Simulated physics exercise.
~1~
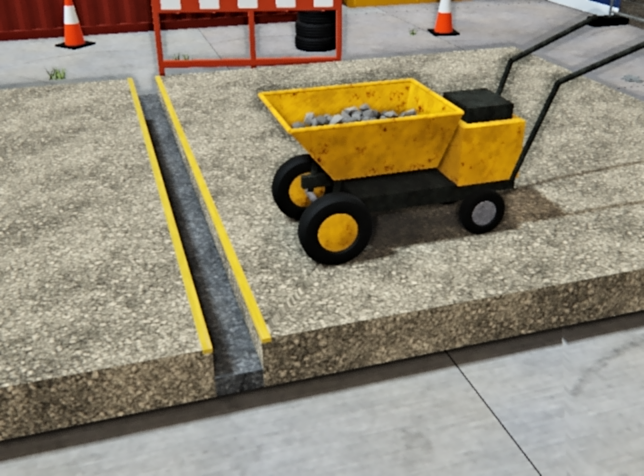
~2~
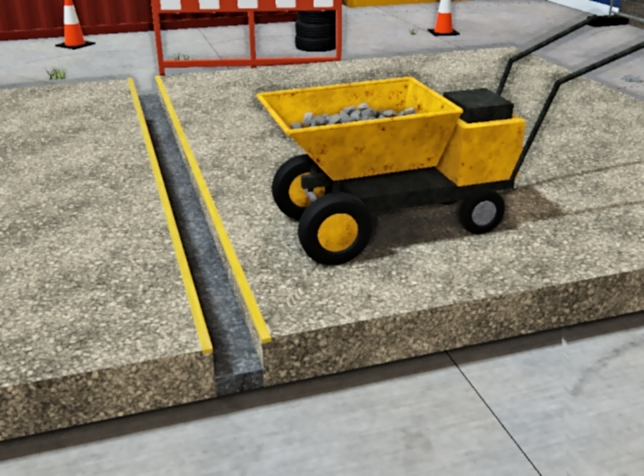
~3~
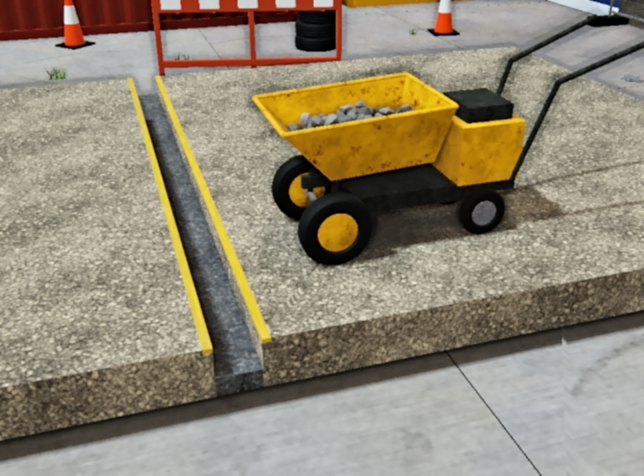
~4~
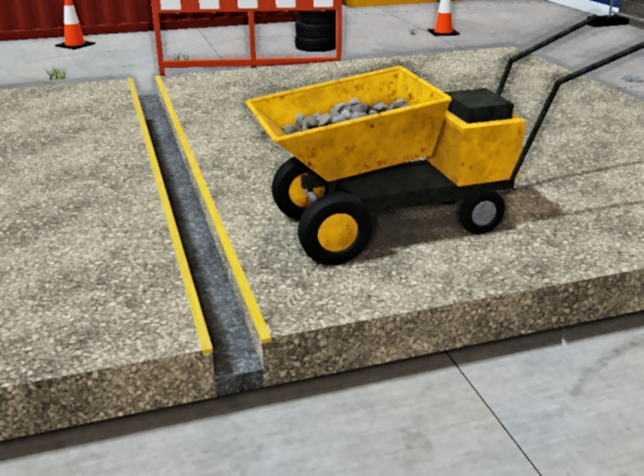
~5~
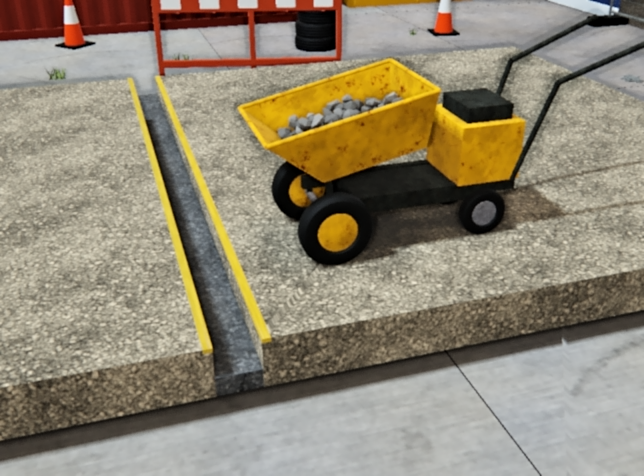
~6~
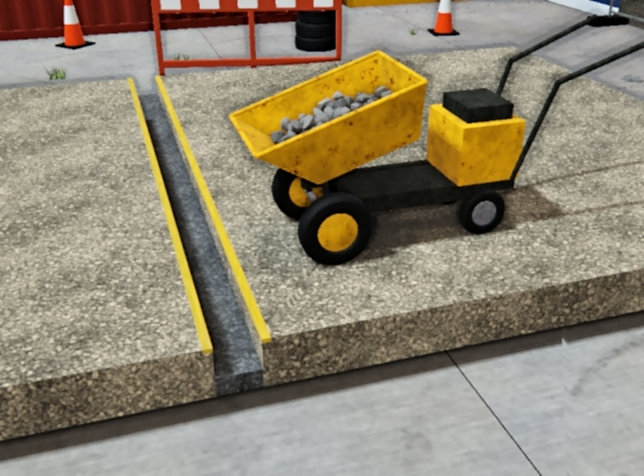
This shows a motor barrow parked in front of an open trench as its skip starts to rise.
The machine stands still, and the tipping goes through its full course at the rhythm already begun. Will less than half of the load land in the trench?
No, the trench gets the bigger share.
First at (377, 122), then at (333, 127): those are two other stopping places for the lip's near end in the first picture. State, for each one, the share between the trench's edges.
The first stopping place yields 20 % and the other yields 70 %.
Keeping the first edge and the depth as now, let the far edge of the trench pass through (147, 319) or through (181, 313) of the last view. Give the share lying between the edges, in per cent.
First case 100 %, second case 90 %.
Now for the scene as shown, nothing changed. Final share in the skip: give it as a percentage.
Close to 0 percent.
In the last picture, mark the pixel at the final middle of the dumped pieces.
At about (195, 264), give or take.
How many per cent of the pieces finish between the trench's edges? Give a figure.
Close to 70 in every hundred pieces.
Soon, skip tipped steeply; all in the skip.
A while on, skip tipped steeply; most in the skip; a small part in or heaped over the trench; a stray few beyond it; a stray few falling.
Towards the end, skip tipped right over; a small part in the skip; about half in or heaped over the trench; about a third beyond it.
Finally, skip tipped right over; about two thirds in or heaped over the trench; about a third beyond it.
